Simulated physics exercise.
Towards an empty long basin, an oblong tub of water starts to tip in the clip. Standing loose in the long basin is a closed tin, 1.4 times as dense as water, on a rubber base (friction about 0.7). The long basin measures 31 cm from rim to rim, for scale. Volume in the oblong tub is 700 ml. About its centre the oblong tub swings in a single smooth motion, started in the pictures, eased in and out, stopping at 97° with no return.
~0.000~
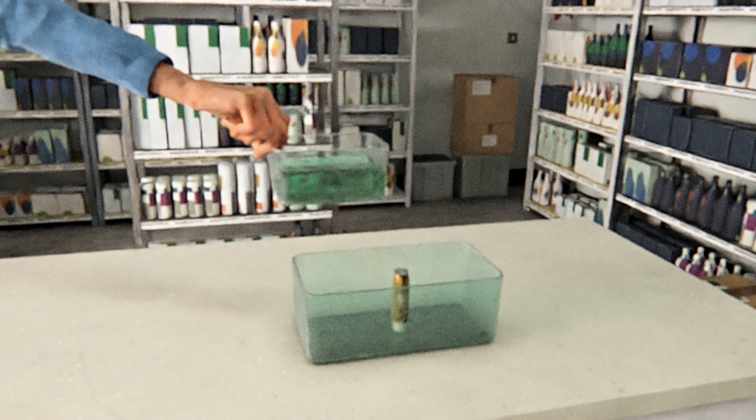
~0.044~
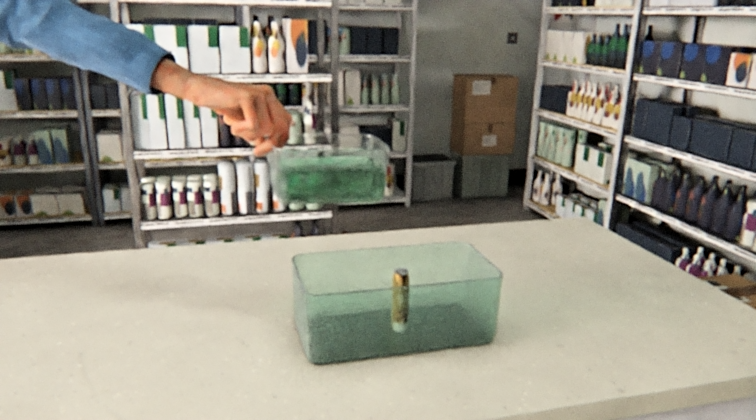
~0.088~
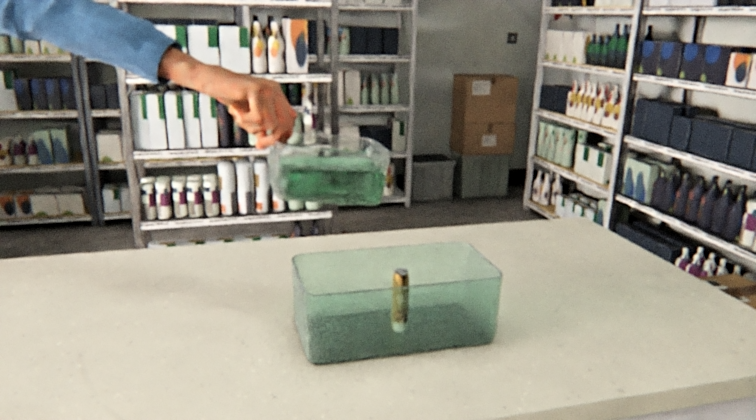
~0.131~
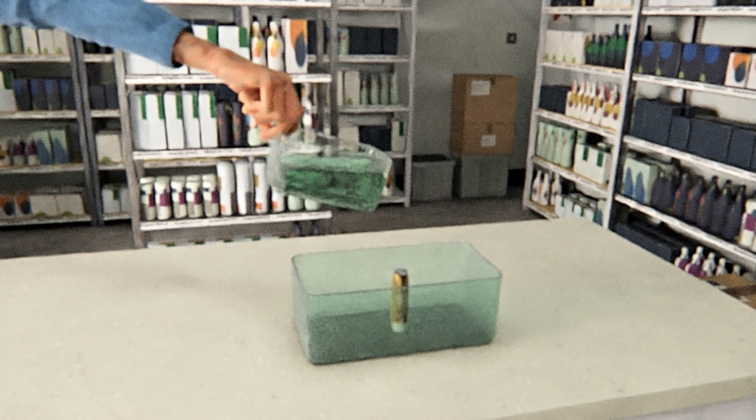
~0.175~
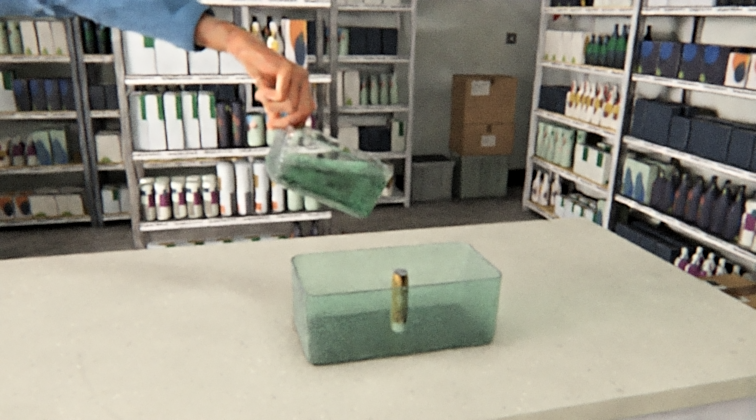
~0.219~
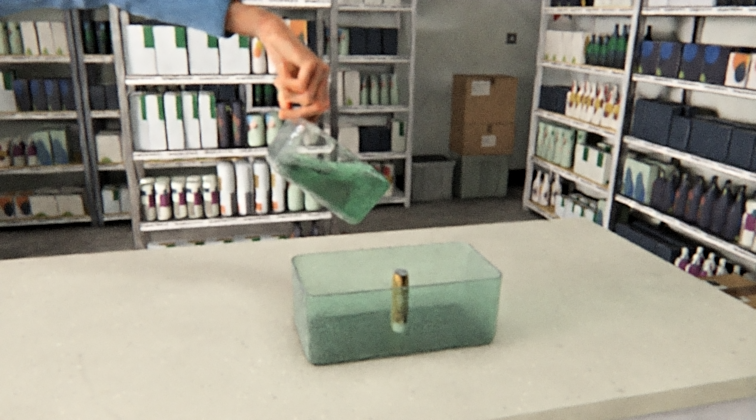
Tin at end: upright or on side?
Upright.
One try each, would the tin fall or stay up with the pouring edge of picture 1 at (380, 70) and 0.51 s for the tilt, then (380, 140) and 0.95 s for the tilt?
In the first try it remains standing; in the second it remains standing.
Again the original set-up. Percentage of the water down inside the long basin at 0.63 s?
Some 88 percent of the total.
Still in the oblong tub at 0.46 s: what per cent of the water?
Some 22 % of it is still there.
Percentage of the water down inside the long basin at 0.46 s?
Around 24 percent.
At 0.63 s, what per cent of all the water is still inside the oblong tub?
6 per cent or so.
After 0.46 s the tilt is 94° and 22 per cent is still to pour; the tin stands where it began.
After 0.63 s the tilt is 97° and 6 per cent is still to pour; the tin stands where it began.
After 0.81 s the tilt is 97° and 2 per cent is still to pour; the tin stands where it began.
After 1.01 s the tilt is 97° and 0 per cent is still to pour; the tin stands where it began.
In the end the tin stands where it began.
